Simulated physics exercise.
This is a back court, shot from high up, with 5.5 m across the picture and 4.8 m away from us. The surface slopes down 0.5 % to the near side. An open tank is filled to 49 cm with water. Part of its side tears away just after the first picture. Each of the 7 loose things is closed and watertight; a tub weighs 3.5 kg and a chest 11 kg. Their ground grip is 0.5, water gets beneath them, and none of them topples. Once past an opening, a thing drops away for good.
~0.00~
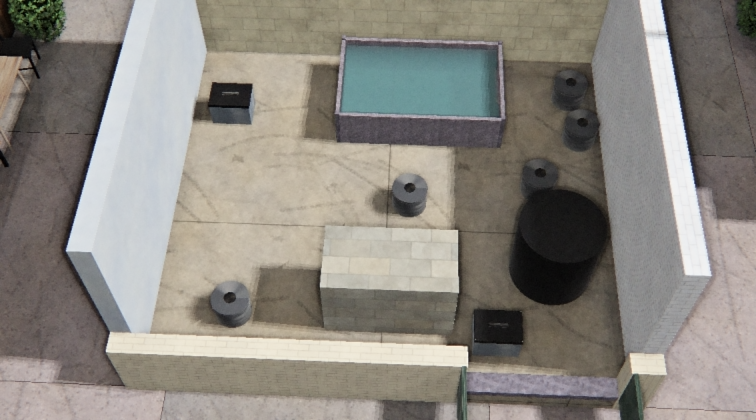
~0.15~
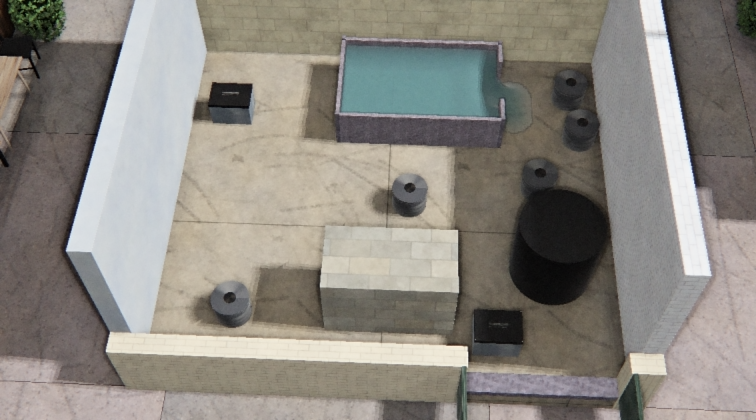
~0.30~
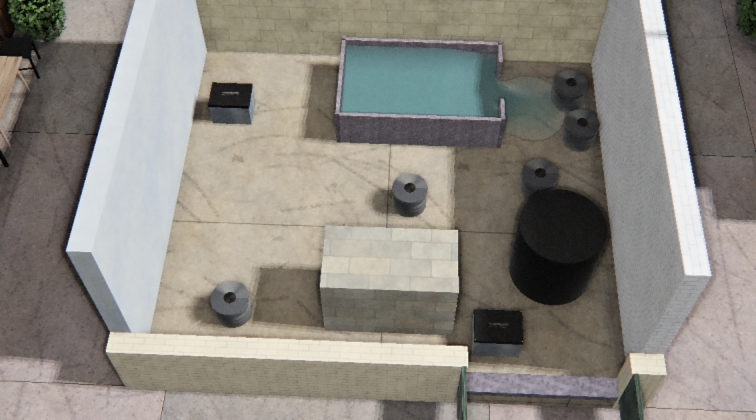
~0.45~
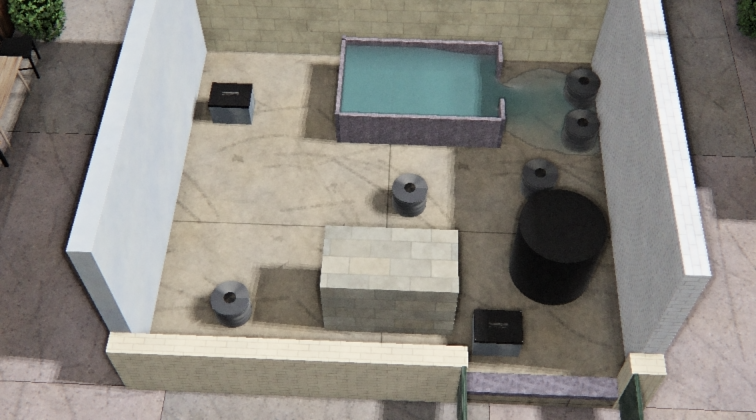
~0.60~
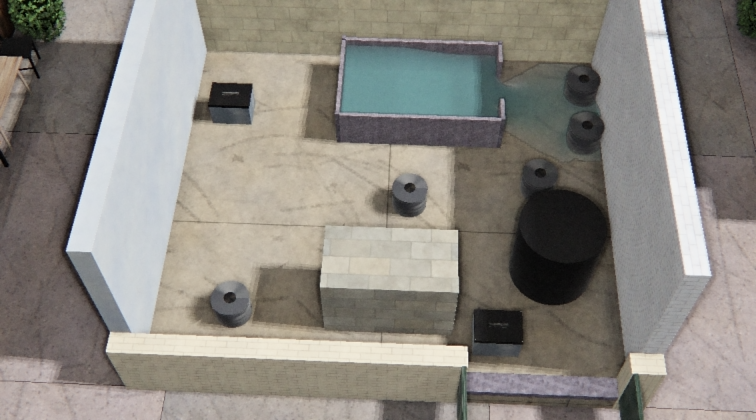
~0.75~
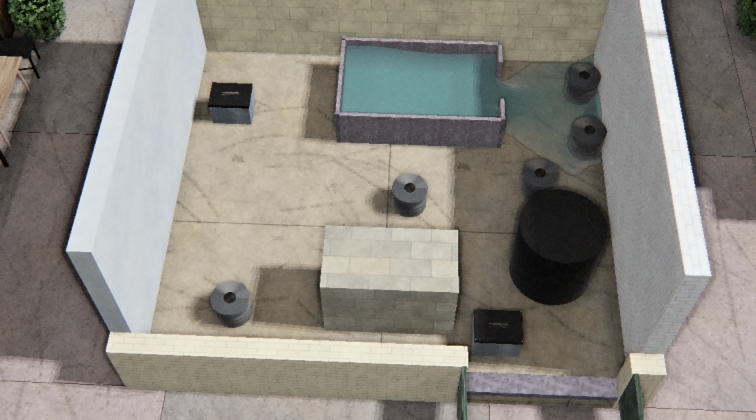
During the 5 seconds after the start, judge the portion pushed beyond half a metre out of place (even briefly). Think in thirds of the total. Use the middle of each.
My answer: One to two thirds of the total.
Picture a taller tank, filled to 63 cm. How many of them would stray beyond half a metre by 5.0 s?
Then the count would be 4.
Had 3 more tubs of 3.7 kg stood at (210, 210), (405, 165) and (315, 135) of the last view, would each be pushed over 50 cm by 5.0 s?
Result, one by one: Not exceeded, not exceeded and not exceeded.
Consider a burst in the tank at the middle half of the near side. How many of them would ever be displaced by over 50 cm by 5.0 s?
In that case the number is 3.
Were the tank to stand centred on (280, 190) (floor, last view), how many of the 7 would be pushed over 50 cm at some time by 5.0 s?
Count: 4.
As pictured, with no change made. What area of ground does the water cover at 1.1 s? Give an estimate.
5.5 m2.
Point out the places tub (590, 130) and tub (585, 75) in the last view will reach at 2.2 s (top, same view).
Estimated pixels: (547, 202) and (571, 45).
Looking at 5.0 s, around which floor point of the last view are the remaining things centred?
At about (398, 195).
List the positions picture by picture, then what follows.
The first picture shows a tub at (571, 82), on the bottom; a tub at (583, 123), on the bottom; 2.8 m2 under water; 0 of 7 have shifted.
The second picture shows a tub at (571, 82) rests on the ground; a tub at (583, 123), on the bottom; water covers 3.1 m2; 0 of 7 have shifted.
The third picture shows a tub at (571, 82) rests on the ground; a tub at (583, 123), on the bottom; 3.6 m2 under water; 0 of 7 have shifted.
The fourth picture shows a tub at (584, 81), on the bottom, 18 cm from its start; a tub at (583, 123), on the bottom; 4.1 m2 under water; 1 of 7 have shifted.
The fifth picture shows a tub at (584, 79), on the bottom, 18 cm from its start; a tub at (587, 125), on the bottom, 8 cm from its start; water covers 4.6 m2; 2 of 7 have shifted.
The sixth picture shows a tub at (585, 75), afloat, 19 cm from its start; a tub at (590, 130) floats, 17 cm from its start; 4.9 m2 under water; 2 of 7 have shifted.
After 1.1 s 1 of 7 are over 50 cm from their spots; 2 afloat.
After 2.2 s 1 of 7 are over 50 cm from their spots; 2 afloat.
After 3.5 s 3 of 7 are over 50 cm from their spots; 1 afloat.
After 5.0 s 3 of 7 are over 50 cm from their spots, and 4 have been at some point; 1 afloat.
